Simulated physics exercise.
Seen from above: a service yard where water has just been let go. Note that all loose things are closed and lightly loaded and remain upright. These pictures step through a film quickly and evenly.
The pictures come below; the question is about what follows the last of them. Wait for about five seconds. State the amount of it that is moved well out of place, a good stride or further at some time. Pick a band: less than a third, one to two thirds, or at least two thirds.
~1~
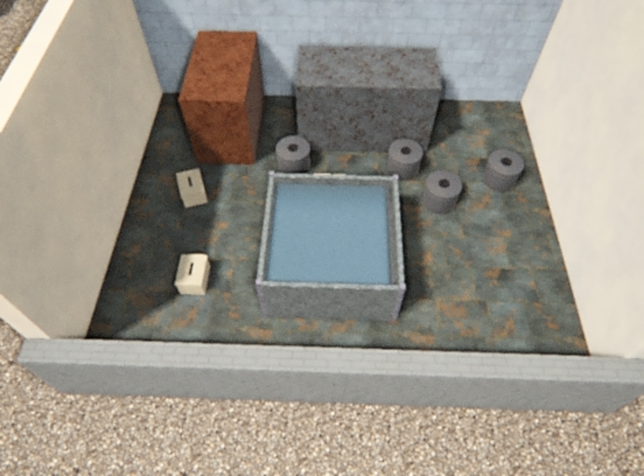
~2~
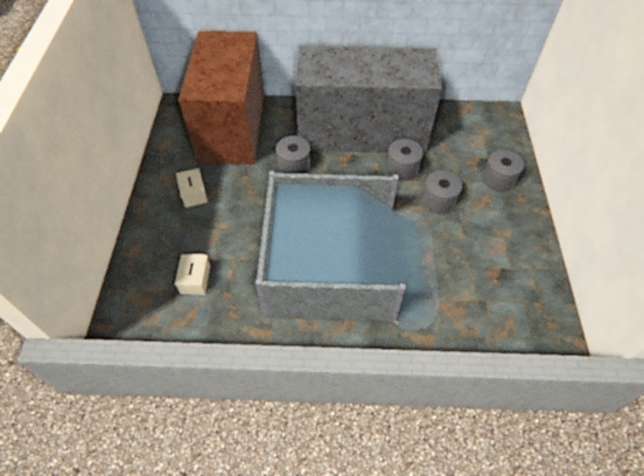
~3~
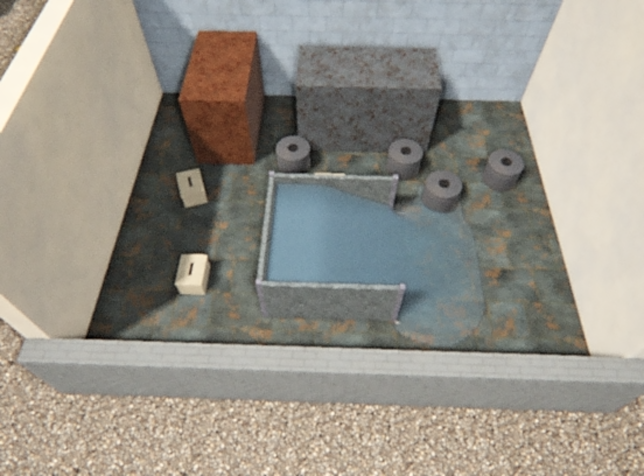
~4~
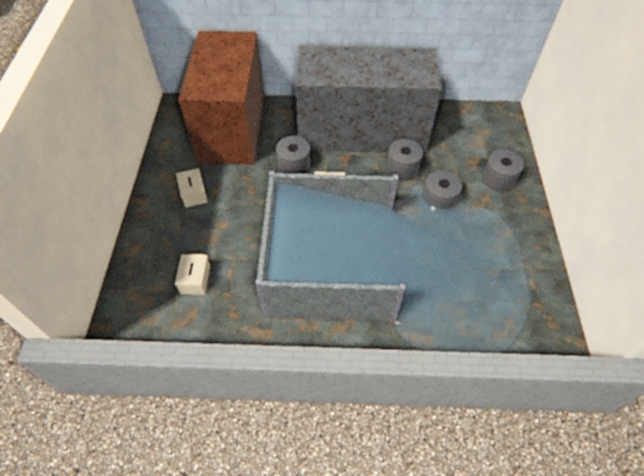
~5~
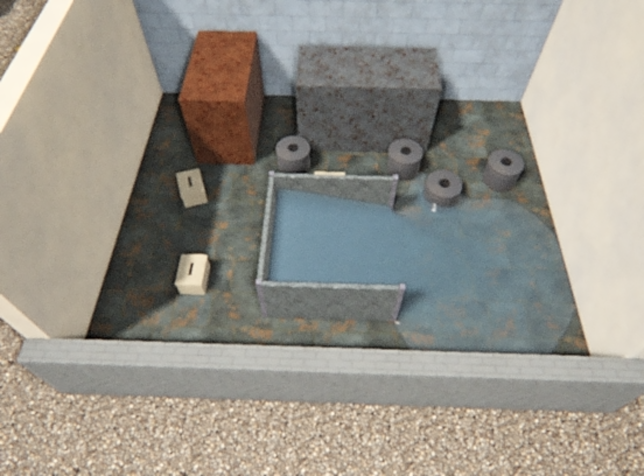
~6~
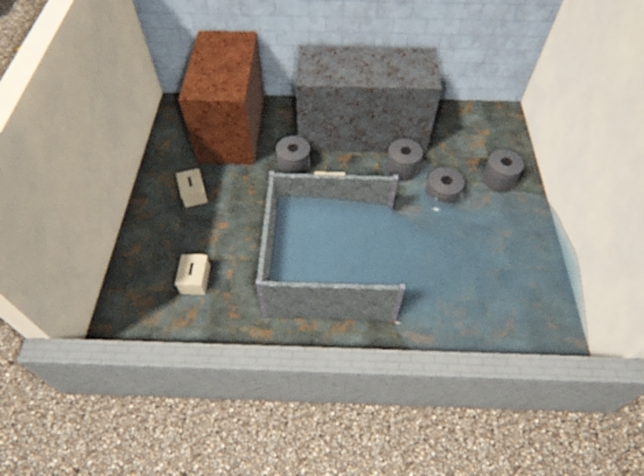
The fraction is one to two thirds of them.
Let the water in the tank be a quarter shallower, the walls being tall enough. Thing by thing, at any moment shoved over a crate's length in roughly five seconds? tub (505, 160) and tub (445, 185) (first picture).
Going one by one: Beyond that distance, beyond that distance, in that order.
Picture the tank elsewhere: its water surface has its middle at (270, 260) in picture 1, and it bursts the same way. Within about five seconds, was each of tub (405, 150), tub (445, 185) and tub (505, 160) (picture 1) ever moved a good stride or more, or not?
Result per object - went far, went far, went far.
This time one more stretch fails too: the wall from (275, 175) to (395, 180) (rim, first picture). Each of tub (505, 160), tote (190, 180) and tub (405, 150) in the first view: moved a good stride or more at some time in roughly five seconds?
Taking them in order, covered the distance, covered the distance, covered the distance.
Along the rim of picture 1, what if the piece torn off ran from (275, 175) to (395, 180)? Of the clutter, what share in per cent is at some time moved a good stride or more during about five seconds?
My estimate is some 90 per cent of them.
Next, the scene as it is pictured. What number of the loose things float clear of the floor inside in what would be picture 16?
0 in all.
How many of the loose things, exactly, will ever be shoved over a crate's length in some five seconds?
By my reckoning the answer is 3.
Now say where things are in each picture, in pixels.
In the first frame, a tote is out of sight; a tub at (444, 184) rests on the ground; 0 of 7 have shifted.
In the second frame, a tote is out of sight; a tub at (444, 184), on the bottom; 1 of 7 have shifted.
The third frame shows a tote at (329, 182) rests on the ground, close to its start; a tub at (444, 184) rests on the ground; 1 of 7 have shifted.
The fourth frame shows a tote at (329, 181), on the bottom, close to its start; a tub at (444, 184) rests on the ground; 1 of 7 have shifted.
The fifth frame shows a tote at (329, 181), on the bottom, close to its start; a tub at (444, 184), on the bottom; 1 of 7 have shifted.
The sixth frame shows a tote at (329, 181), on the bottom, close to its start; a tub at (446, 181), on the bottom, close to its start; 2 of 7 have shifted.
A moment on, 0 of 7 are well off their spots; 0 afloat.
Next, 2 of 7 are well off their spots; 0 afloat.
Later, 2 of 7 are well off their spots; 2 afloat.
In the end, 3 of 7 are well off their spots, and 3 have been at some point; 2 afloat.
